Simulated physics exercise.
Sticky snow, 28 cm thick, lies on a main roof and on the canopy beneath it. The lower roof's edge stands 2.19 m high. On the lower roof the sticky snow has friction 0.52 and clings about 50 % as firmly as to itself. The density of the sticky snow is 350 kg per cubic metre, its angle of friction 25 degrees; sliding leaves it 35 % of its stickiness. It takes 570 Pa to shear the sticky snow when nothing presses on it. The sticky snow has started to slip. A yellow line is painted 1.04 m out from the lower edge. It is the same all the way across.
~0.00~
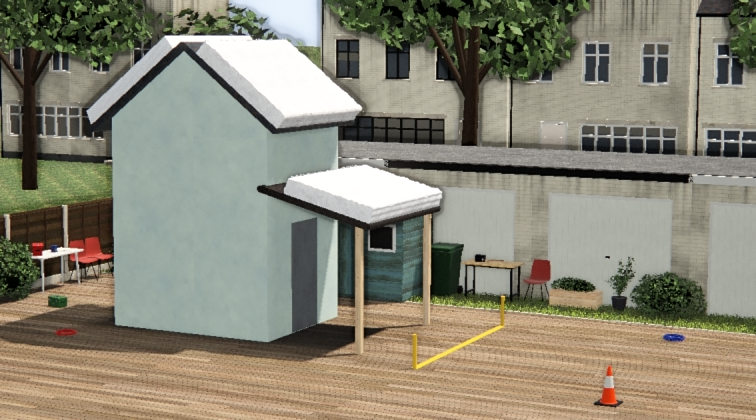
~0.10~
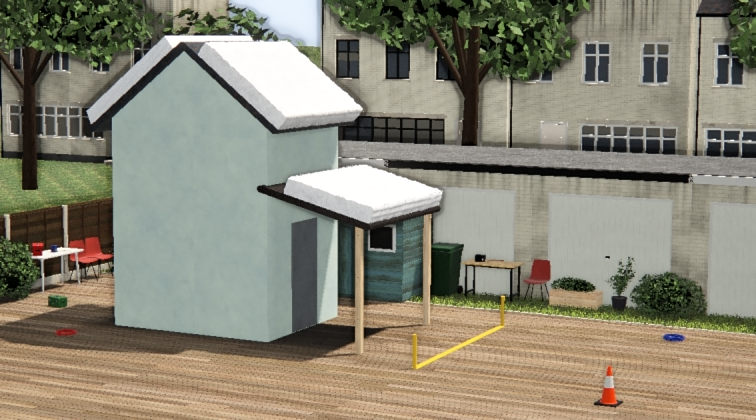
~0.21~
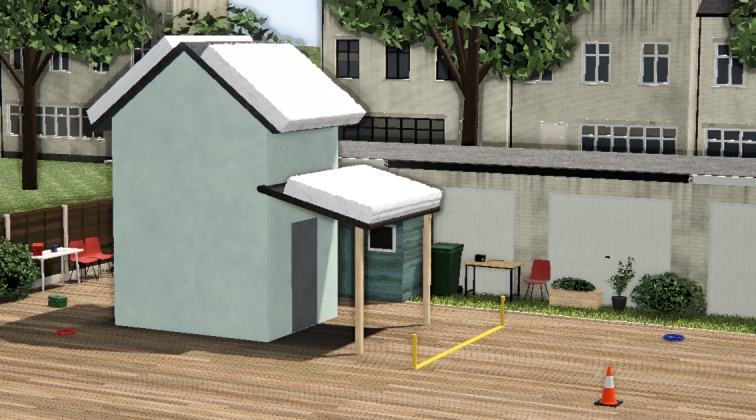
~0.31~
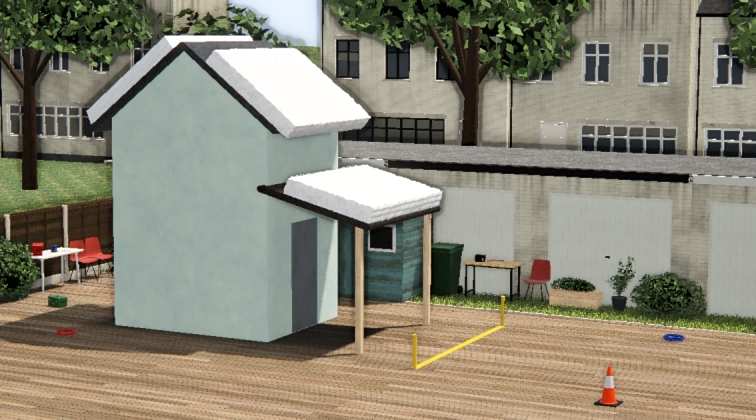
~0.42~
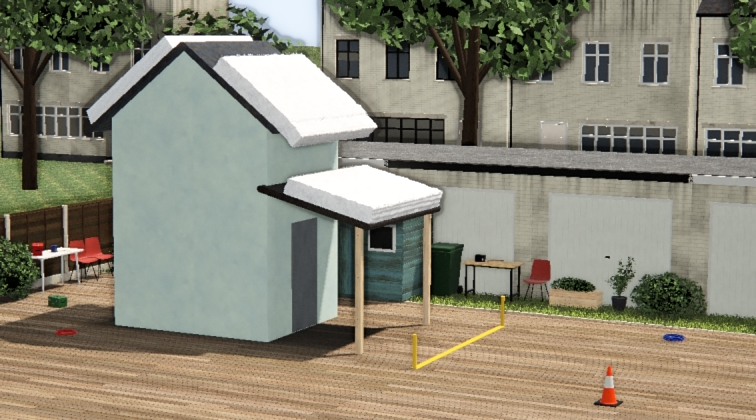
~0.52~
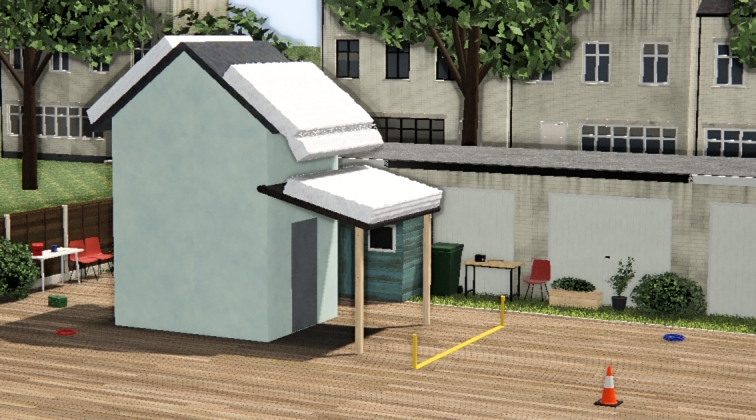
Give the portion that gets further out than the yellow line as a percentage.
Close to 36 per cent.
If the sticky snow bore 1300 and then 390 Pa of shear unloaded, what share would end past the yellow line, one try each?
In turn about 12 %, 45 %.
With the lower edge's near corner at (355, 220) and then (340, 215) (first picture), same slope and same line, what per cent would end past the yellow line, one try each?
In turn about 40 %, 45 %.
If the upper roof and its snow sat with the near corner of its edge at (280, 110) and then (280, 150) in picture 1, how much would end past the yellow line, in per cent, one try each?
In that order: 45 %, 16 %.
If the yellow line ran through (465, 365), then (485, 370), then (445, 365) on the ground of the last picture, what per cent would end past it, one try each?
In turn about 20 %, 14 %, 25 %.
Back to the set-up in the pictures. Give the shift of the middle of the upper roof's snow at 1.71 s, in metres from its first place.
About 4.2 m.
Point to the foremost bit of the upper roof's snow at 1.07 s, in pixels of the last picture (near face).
Around (379, 204).
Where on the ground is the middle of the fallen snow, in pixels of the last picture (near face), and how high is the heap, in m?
Near (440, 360), some 0.3 m high.
By 1.07 s, none is below the lower edge and 0 % is past the line.
By 1.71 s, 44 % is below the lower edge and 18 % is past the line.
By 2.36 s, 58 % is below the lower edge and 36 % is past the line.
By 3.00 s, 58 % is below the lower edge and 36 % is past the line.
By 3.10 s, at the end, 58 % is below the lower edge and 36 % is past the line.
